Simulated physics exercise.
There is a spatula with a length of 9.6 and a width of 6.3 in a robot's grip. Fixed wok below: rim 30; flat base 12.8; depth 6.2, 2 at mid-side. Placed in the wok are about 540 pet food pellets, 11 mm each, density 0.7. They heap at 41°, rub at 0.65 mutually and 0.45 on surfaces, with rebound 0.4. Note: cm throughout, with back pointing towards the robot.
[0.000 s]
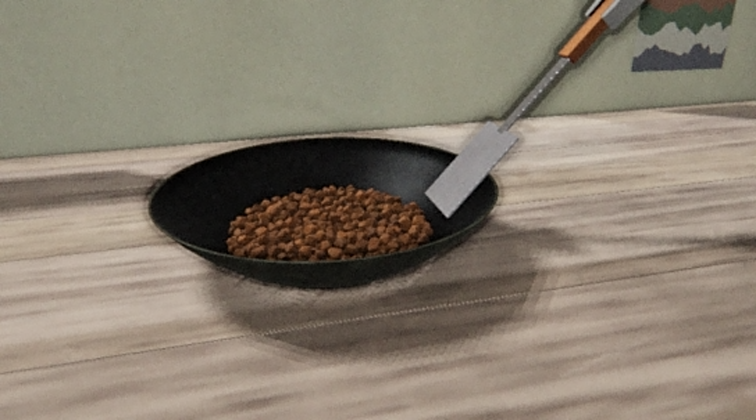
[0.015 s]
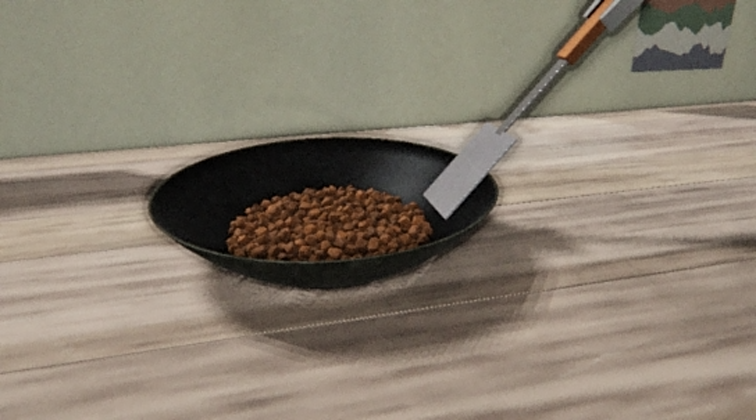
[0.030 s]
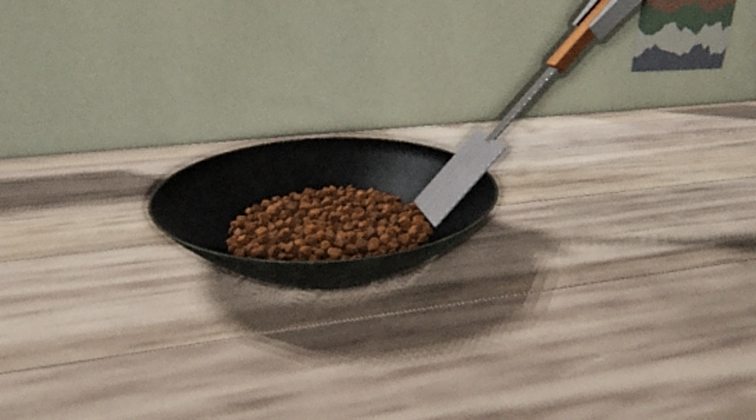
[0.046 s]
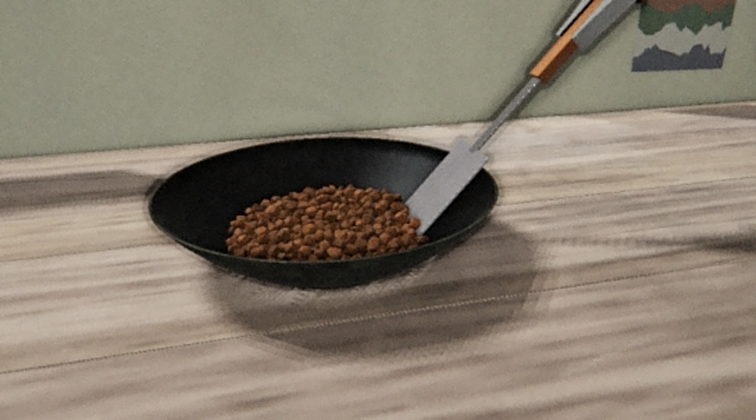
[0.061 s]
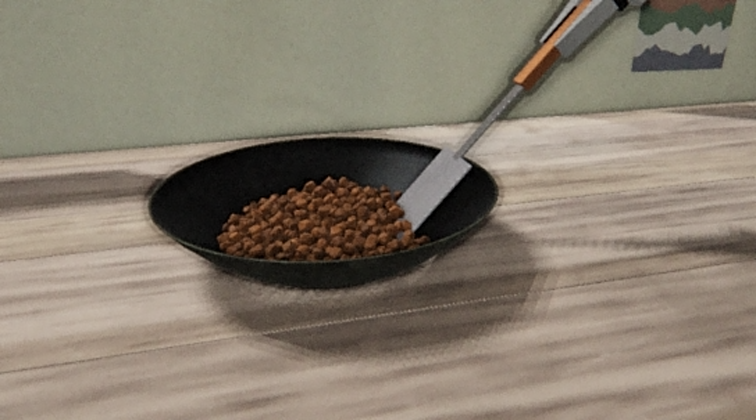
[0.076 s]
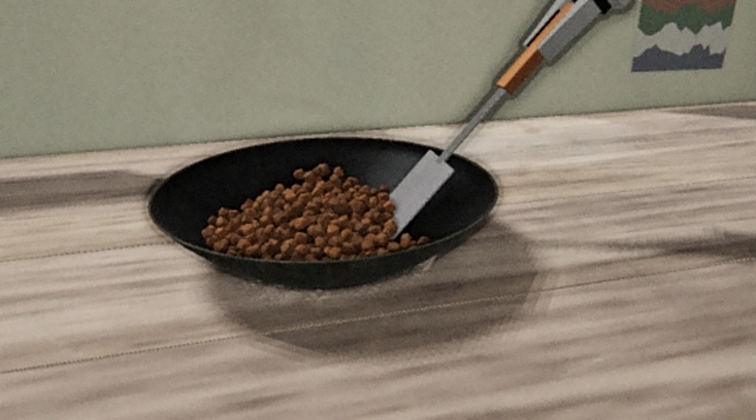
A robot arm holding a flat metal spatula lowered it into a black wok on a wooden surface, then pushed the brown pet food pellets leftward, heaping them up a little.
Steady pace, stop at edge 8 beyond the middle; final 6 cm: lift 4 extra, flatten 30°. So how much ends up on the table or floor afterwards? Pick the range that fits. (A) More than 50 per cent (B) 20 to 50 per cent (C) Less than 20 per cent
C.
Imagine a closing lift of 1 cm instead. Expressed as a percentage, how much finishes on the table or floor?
Close to 0 in a hundred.
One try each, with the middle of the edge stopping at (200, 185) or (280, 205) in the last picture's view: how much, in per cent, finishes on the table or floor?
Respectively about 25 and 0 percent end on the table or floor.
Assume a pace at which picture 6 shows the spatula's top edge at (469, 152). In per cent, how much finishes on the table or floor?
Expect about 0 per cent there.
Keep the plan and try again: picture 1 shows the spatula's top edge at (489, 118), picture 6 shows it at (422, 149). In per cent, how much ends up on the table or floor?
My guess would be close to 15 per cent.
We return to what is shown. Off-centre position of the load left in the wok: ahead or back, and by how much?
I'd say close to 4.5 cm toward the front.
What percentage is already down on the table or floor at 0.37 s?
I'd say close to 5 in a hundred.
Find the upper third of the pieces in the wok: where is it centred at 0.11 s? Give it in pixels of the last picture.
(286, 211).
After 0.11 s, sloping 47°, highest piece 9 above the table; 545 in the wok.
After 0.15 s, sloping 38°, highest piece 11 above the table; 545 in the wok.
After 0.37 s, sloping 17°, highest piece 10 above the table; 470 in the wok, 35 on the table or floor, 40 on the blade or in flight.
After 1.42 s, sloping 17°, highest piece 6 above the table; 468 in the wok, 77 on the table or floor.
In the end, 468 in the wok, 77 on the table or floor. That is 14 % on the table or floor.
